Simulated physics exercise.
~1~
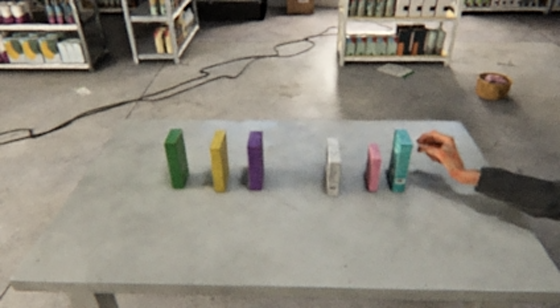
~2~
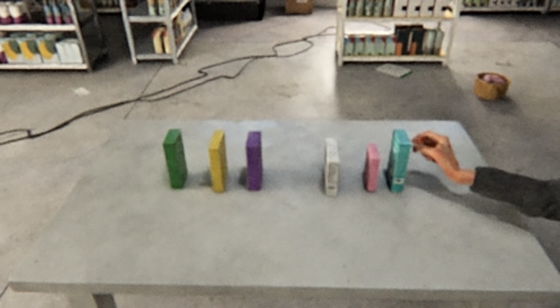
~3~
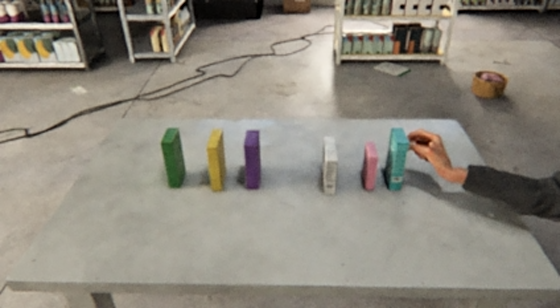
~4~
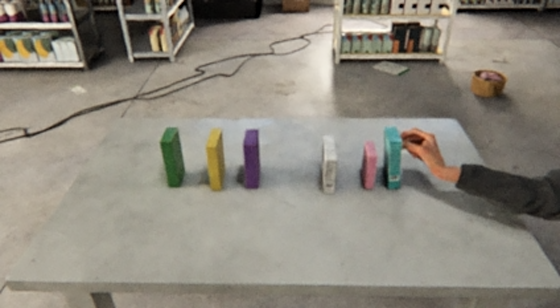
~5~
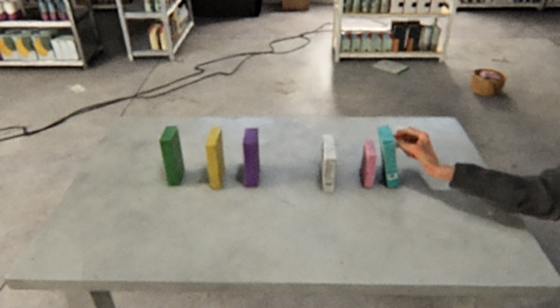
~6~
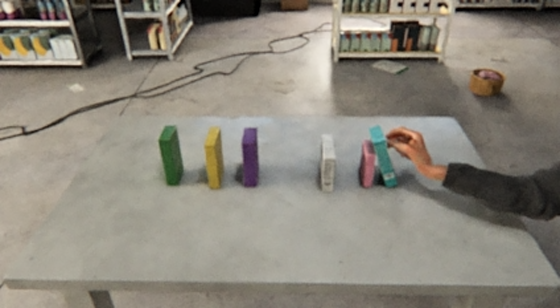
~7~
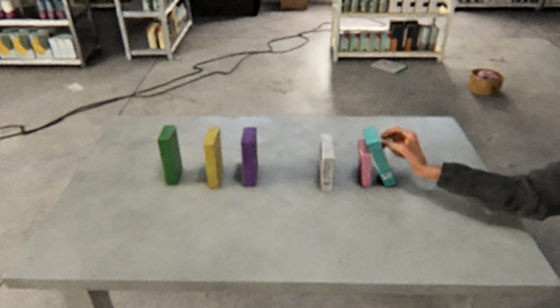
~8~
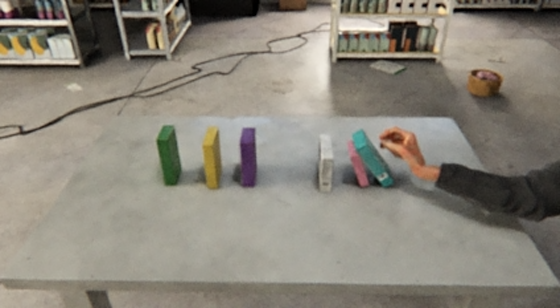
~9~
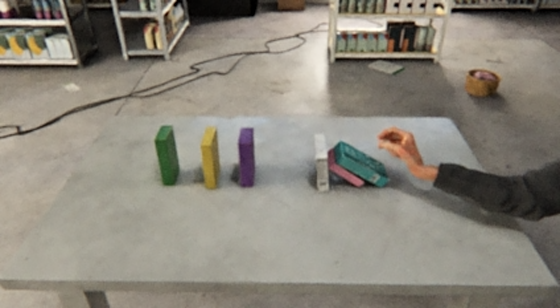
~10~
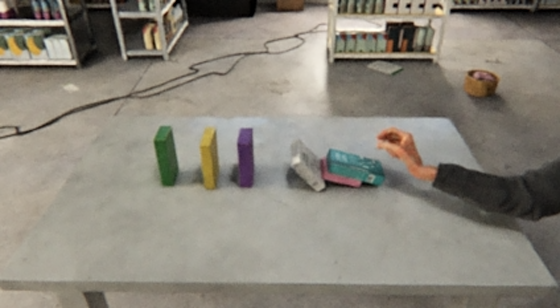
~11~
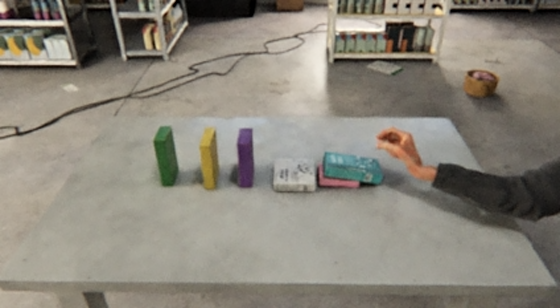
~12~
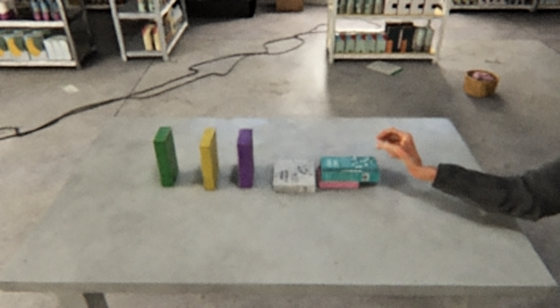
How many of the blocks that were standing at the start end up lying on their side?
Three of them end up lying on their side, the turquoise, pink and white ones.
